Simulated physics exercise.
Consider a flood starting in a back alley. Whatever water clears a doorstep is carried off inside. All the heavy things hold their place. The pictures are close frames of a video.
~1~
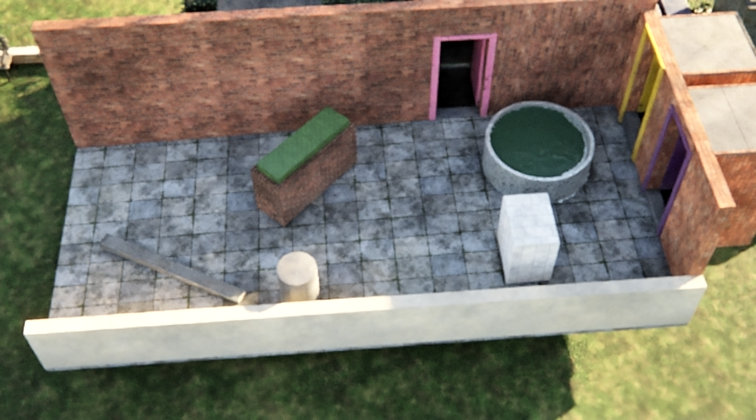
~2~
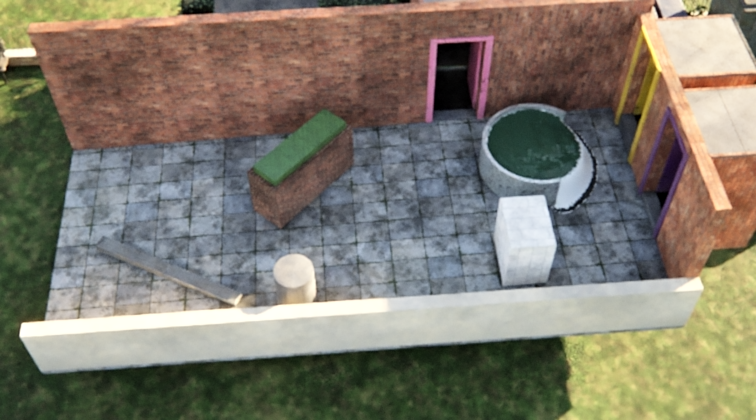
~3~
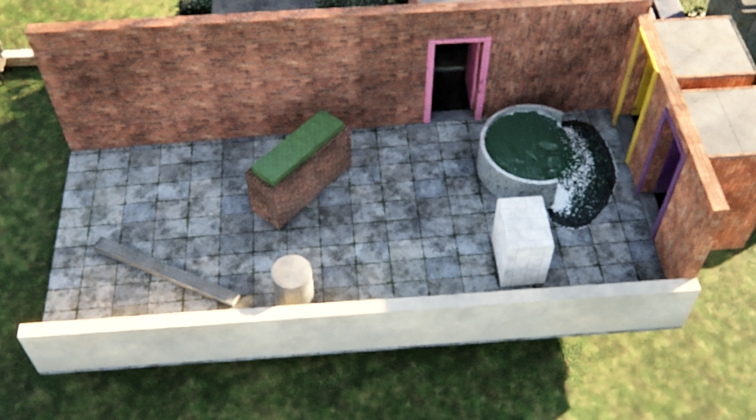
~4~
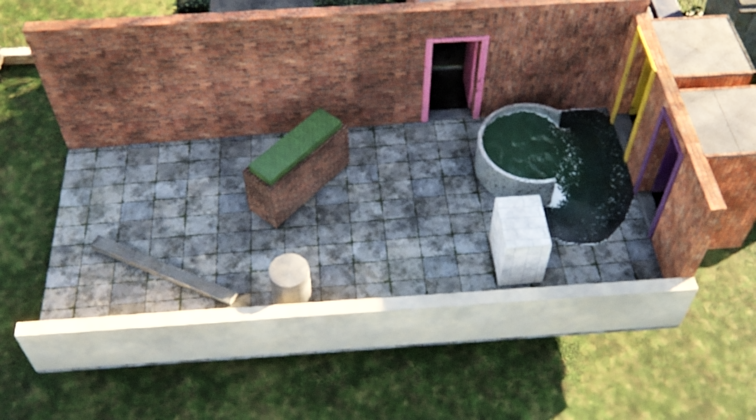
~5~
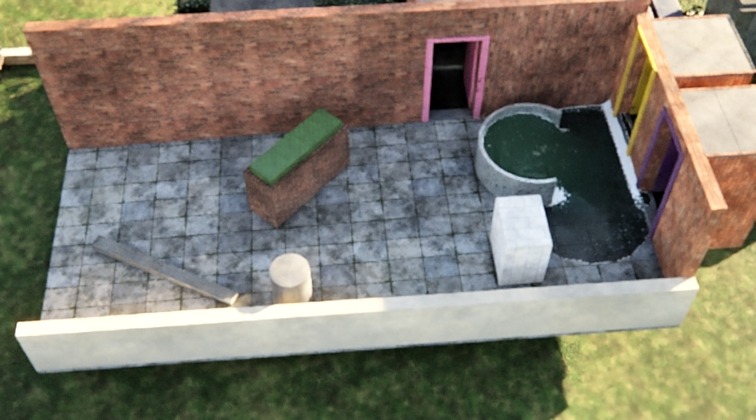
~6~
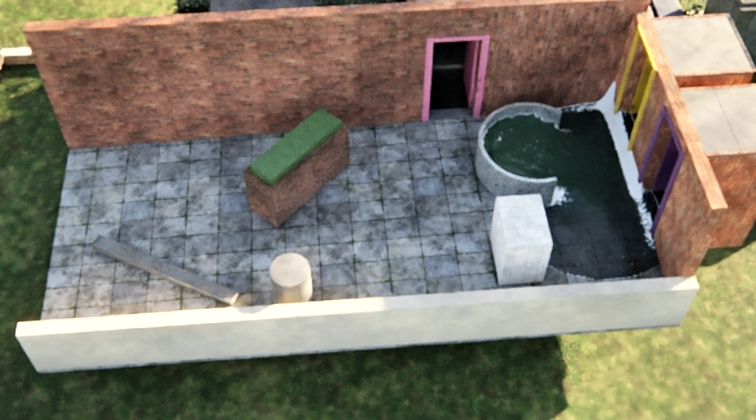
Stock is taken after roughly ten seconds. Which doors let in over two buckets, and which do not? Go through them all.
Result: The pink door is going to stay within two buckets; the yellow door is going to stay within two buckets; the purple door is going to be swamped.
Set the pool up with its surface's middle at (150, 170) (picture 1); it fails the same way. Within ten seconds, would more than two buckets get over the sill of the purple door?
Going door by door, the purple door misses the mark.
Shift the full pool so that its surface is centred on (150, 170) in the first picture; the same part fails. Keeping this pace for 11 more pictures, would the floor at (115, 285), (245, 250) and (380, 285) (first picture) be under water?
First spot stays unwetted, second spot gets drenched, third spot gets drenched.
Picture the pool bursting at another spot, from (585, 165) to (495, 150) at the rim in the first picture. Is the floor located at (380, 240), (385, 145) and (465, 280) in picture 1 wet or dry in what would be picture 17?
The three spots, in order, are inundated, spared and inundated.
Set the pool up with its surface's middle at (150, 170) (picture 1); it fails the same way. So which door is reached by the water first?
The pink one comes first.
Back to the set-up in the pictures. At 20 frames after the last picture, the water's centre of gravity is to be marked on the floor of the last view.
Centre of the water: Near (546, 204).
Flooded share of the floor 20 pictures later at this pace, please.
It works out to about 35 in a hundred.
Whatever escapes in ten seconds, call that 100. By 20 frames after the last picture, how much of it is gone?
Near 25 in a hundred.
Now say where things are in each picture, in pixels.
The first frame shows the round pool at (539, 142) is whole and still.
In the second frame, the front is at a hidden place, out from the gap at (583, 166).
In the third frame, the front is at (574, 225), out from the gap at (580, 168).
In the fourth frame, the front is at (587, 110), out from the gap at (577, 168).
In the fifth frame, the front is at (615, 257), out from the gap at (578, 168).
In the sixth frame, water pours out at (578, 168) and has run to (644, 268).
A moment on, water covers 15 % of the floor; the pink door not reached, the yellow door under two buckets in, the purple door under two buckets in.
Next, water covers 15 % of the floor; the pink door not reached, the yellow door under two buckets in, the purple door over two buckets in.
Then, water covers 35 % of the floor; the pink door wet at the sill, nothing in, the yellow door under two buckets in, the purple door over two buckets in.
Later, water covers 65 % of the floor; the pink door under two buckets in, the yellow door under two buckets in, the purple door over two buckets in.
In the end, water covers 65 % of the floor; the pink door under two buckets in, the yellow door under two buckets in, the purple door over two buckets in.
